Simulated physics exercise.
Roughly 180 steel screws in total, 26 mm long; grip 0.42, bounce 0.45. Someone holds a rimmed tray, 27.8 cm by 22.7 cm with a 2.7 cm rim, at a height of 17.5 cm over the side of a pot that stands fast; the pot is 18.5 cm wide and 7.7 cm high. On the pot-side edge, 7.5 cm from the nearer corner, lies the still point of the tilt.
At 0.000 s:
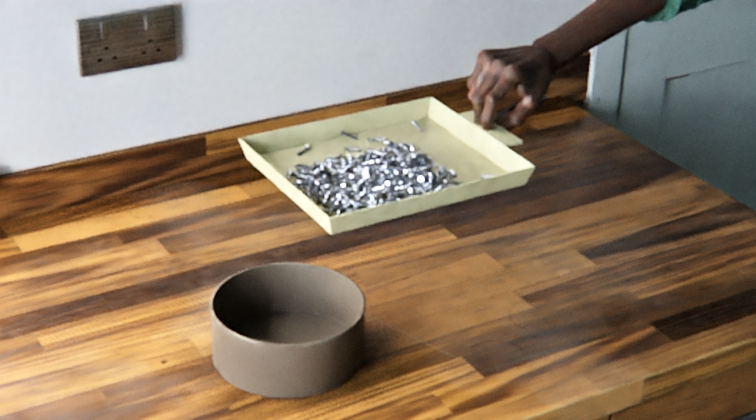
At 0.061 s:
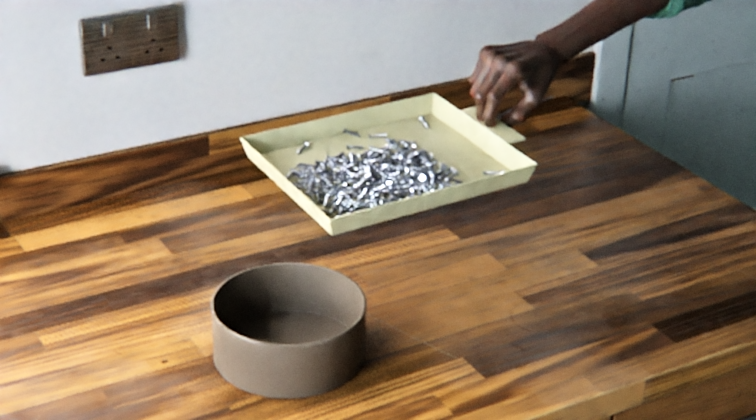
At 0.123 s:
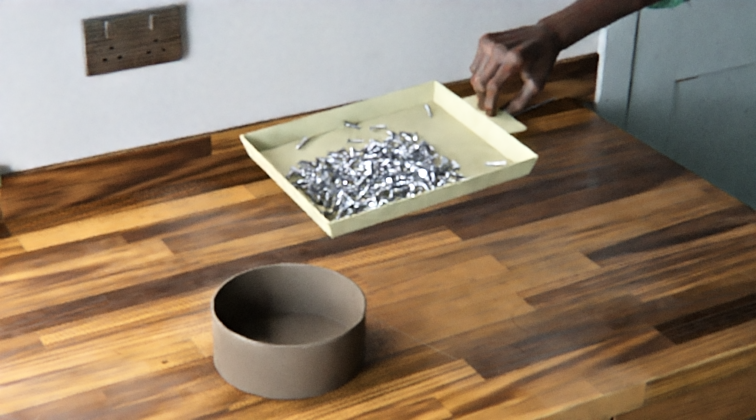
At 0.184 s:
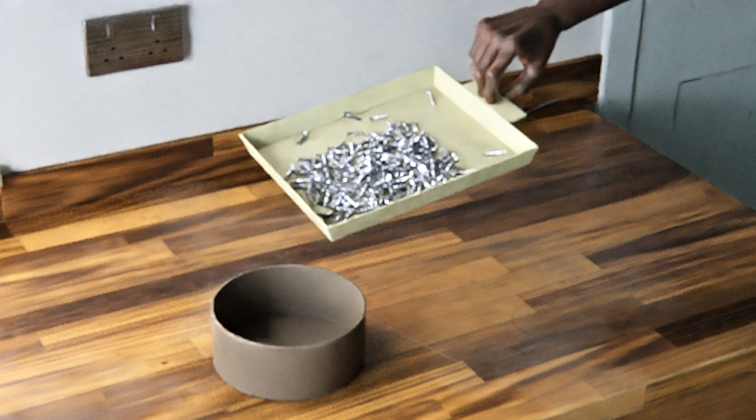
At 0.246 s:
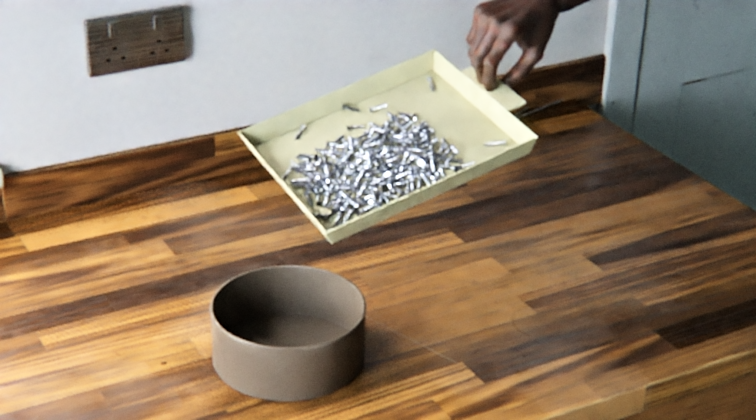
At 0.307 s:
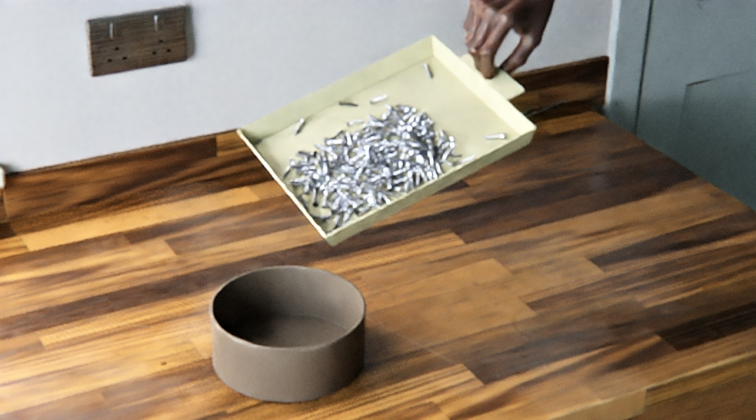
On a striped wooden countertop, a hand gripped the handle of a pale yellow tray holding a heap of small silvery metal pieces and steadily raised that end, tilting the tray above a brown round pot.
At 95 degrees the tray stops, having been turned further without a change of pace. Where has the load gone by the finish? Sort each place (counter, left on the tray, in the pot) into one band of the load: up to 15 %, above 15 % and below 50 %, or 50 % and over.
Counter: Up to 15 %; tray: Up to 15 %; pot: 50 % and over.
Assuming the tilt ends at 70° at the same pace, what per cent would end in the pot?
In that case, near 65 percent.
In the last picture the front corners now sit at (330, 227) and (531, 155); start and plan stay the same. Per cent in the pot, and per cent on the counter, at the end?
Split: Pot = 90, counter = 10.
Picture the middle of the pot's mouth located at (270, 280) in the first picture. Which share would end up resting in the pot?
Share in pot at that spot: Some 65 in a hundred.
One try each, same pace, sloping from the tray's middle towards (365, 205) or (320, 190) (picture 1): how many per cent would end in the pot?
Near 90 and 75 per cent, in that order.
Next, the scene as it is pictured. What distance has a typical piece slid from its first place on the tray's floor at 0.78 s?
Some 8 cm.
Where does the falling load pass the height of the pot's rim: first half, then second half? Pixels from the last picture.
At roughly (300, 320) first, later on at (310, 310).
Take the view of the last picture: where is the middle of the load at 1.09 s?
Around (312, 239).
After 0.78 s, tilt 55 degrees; the tray holds 100 %, the pot 0 %.
After 1.09 s, tilt 79 degrees; the tray holds 70 %, the pot 20 %.
Then, at 1.51 s, tilt 95 degrees; the tray holds 0 %, the pot 100 %.
At rest (1.9 s), counter 0 %, tray 0 %, pot 100 %.
